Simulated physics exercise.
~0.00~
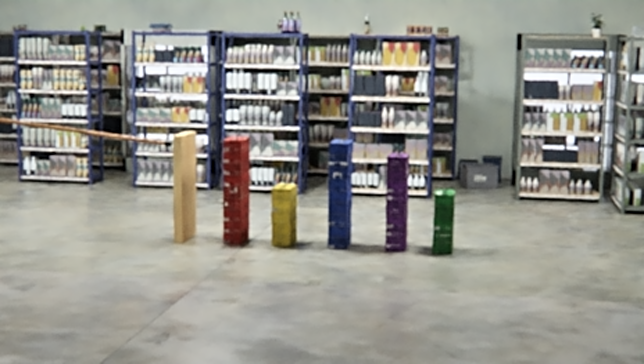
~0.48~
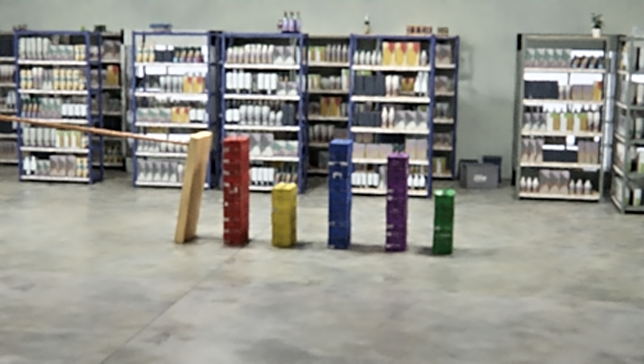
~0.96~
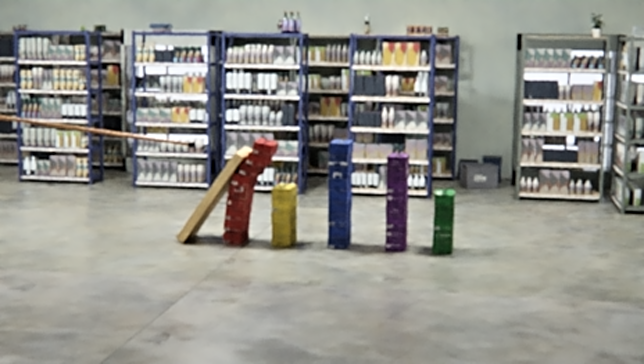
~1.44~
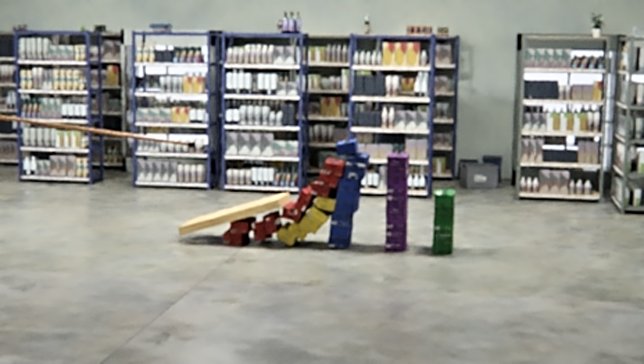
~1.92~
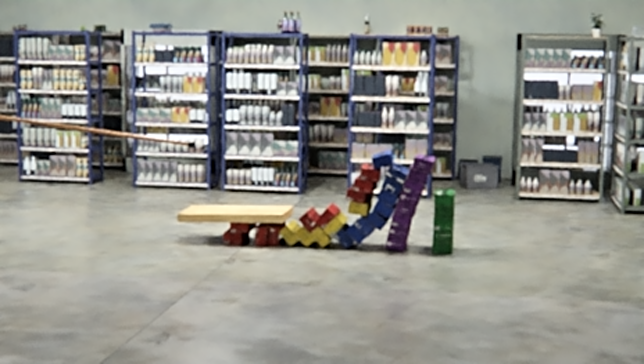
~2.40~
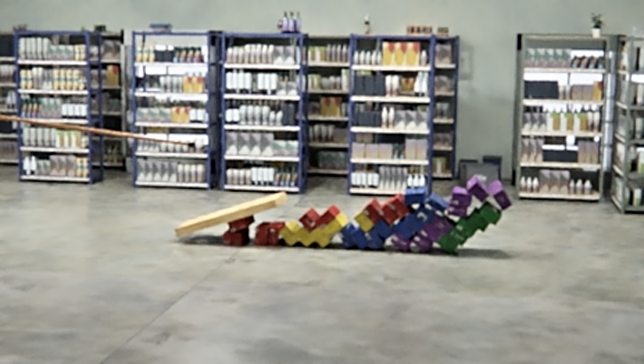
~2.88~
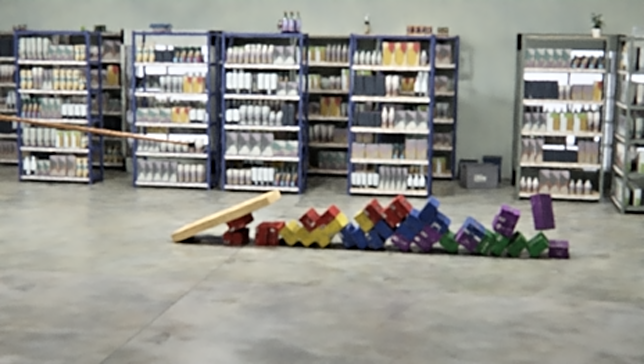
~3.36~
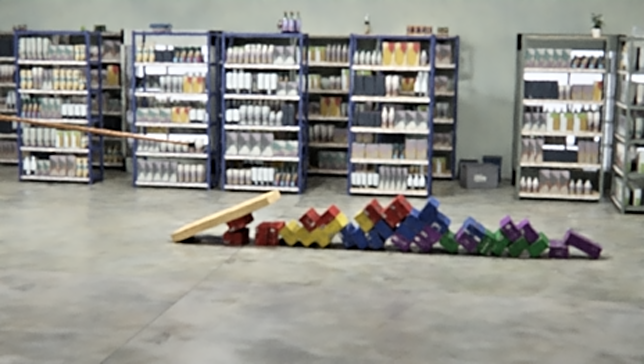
At the start, a tall wooden board stands at the left of a row of red, yellow, blue, purple and green box stacks on a warehouse floor, with a long pole touching its top. The pole pushes the board to the right and stops as it tips into the red stack. The red boxes lean and spill onto the yellow ones, which slump against the blue. The blue stack topples into the purple, and that one knocks over the green. Finally, the boxes lie in a jumbled line, the board resting aslant on red boxes and a purple box at the far right.
